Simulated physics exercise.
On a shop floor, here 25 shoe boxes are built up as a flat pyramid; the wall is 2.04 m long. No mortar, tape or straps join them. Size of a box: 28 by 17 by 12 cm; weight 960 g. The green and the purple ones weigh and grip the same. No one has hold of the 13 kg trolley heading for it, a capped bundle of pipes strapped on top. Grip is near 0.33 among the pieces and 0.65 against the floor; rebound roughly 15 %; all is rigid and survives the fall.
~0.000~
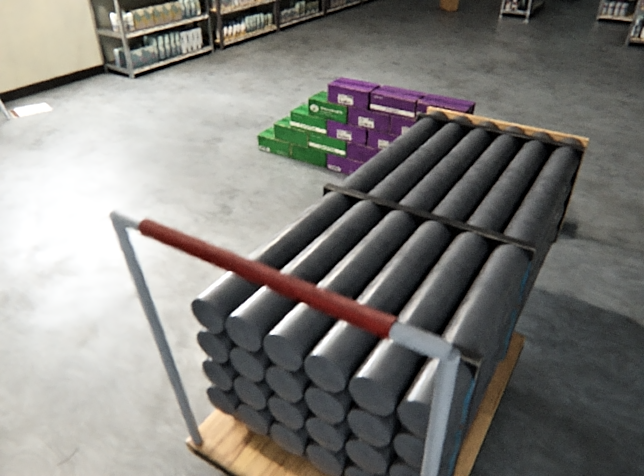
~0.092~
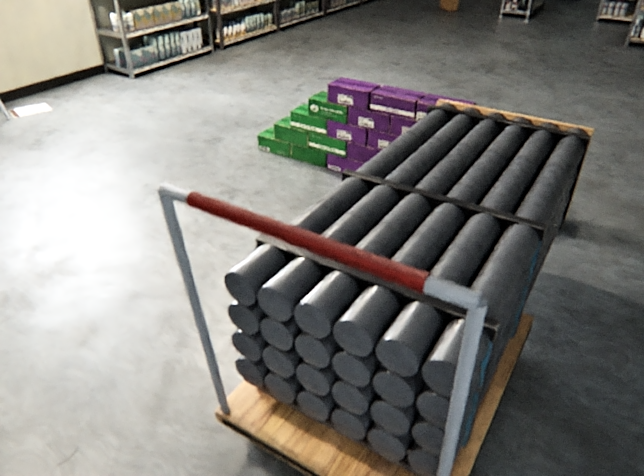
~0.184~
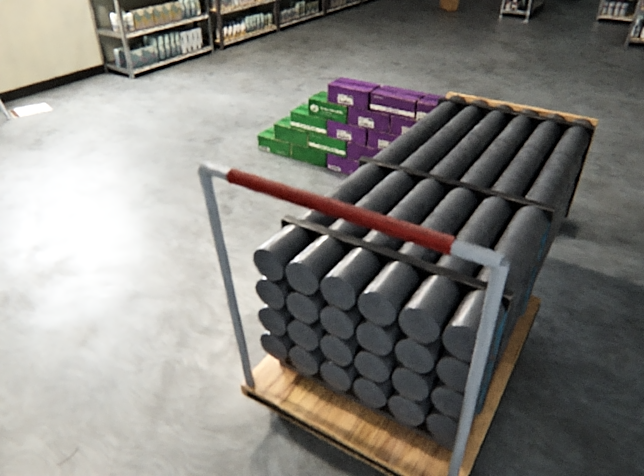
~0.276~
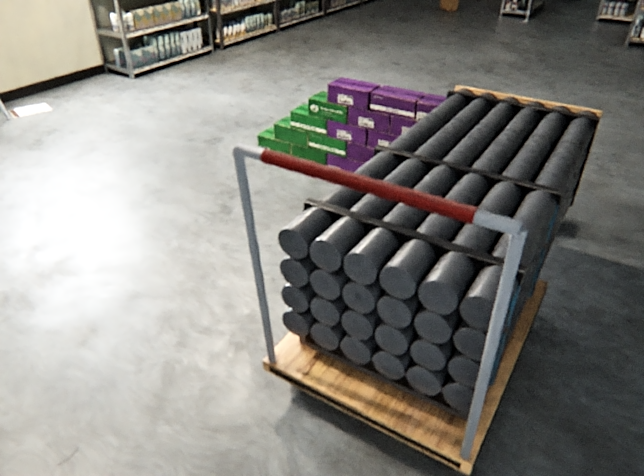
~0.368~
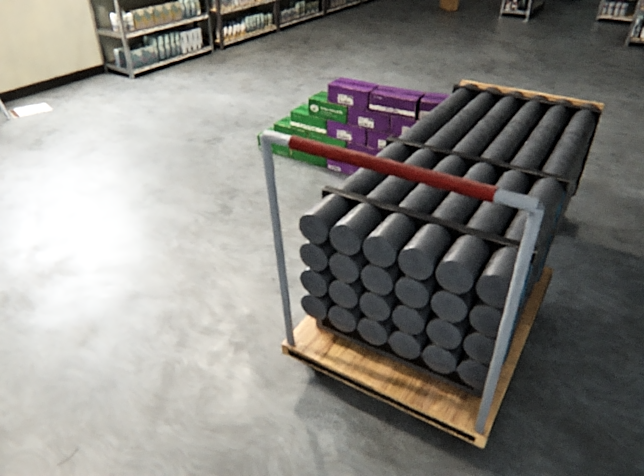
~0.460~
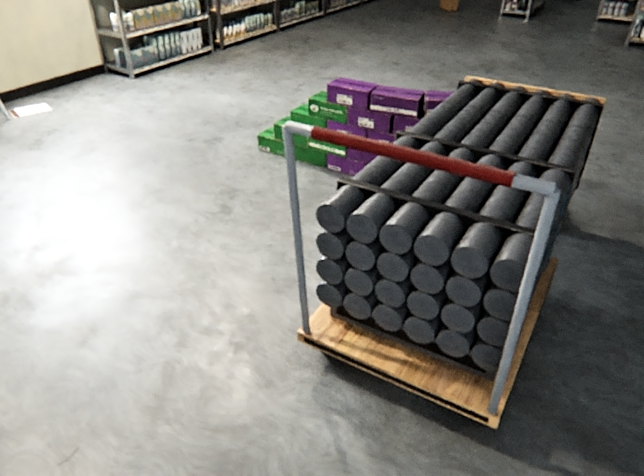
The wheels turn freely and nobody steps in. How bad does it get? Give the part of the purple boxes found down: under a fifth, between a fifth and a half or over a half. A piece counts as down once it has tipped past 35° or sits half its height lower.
It comes to from a fifth to a half.
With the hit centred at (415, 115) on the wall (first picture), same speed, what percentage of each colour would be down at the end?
In that case green 10, purple 70 per cent.
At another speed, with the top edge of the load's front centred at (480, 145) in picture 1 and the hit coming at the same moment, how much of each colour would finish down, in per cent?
In that case green 10, purple 40 per cent.
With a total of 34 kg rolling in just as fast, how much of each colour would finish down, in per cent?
In that case green 10, purple 40 per cent.
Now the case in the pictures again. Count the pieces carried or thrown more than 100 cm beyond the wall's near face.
About 0.
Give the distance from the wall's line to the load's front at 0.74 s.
Roughly 35 cm.
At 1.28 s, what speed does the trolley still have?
About 0.5 m/s.
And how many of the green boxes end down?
By colour: Green 1.
Around 0.74 s, load 37 cm past the wall's line, still rolling; 4 of the 17 purple boxes down (4 of 25 in all colours); top purple box unmoved.
Around 1.28 s, load 75 cm past the wall's line, still rolling; 6 of the 17 purple boxes down (6 of 25 in all colours); top purple box unmoved.
Finally (2.4 s), load 85 cm past the wall's line, still rolling; 7 of the 17 purple boxes down (8 of 25 in all colours); top purple box unmoved; top green box unmoved. That is 41 per cent. Seen by the last camera, middles, top purple box near (353, 93), top green box near (334, 107).
